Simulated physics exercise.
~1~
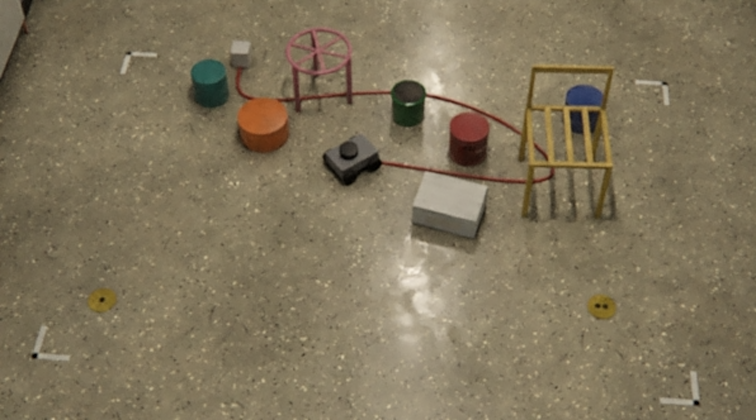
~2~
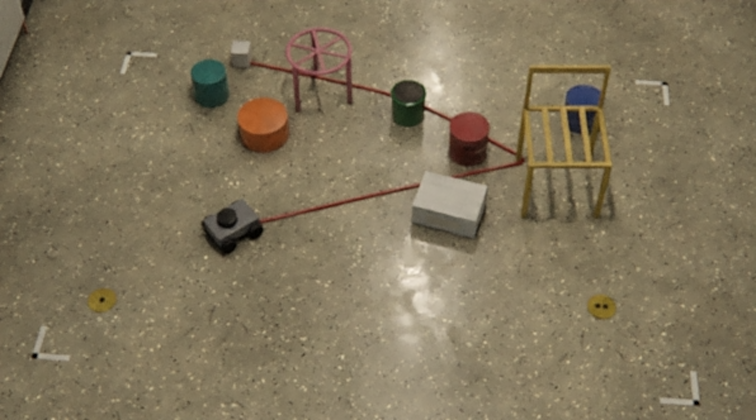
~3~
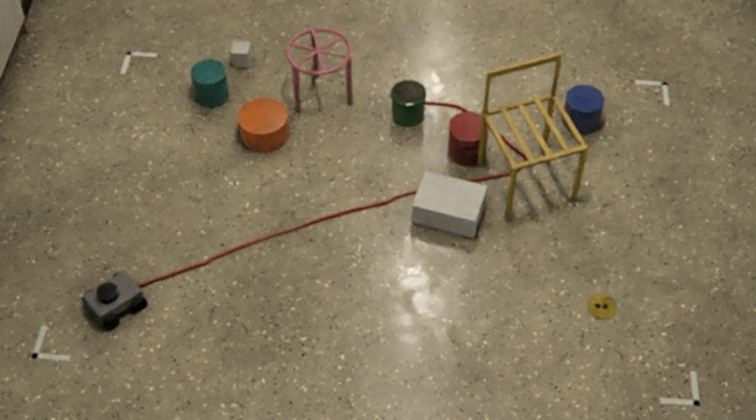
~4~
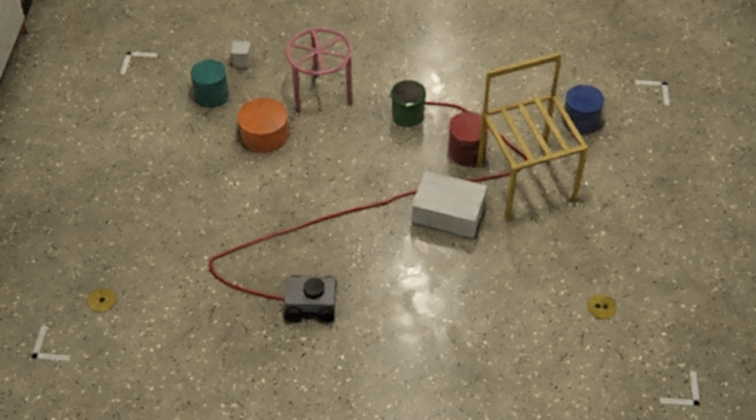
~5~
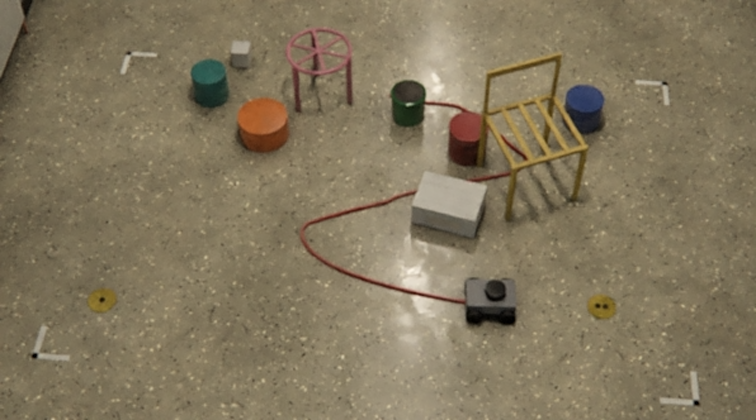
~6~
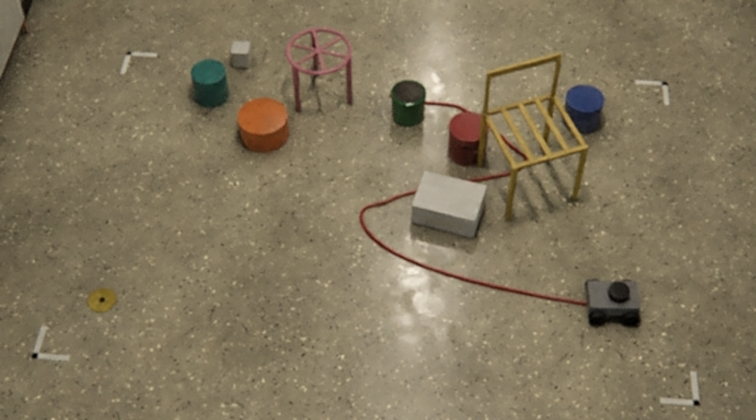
On a hallway floor, a cart pulls its lead unplugged, shifts a yellow chair, and rolls right.
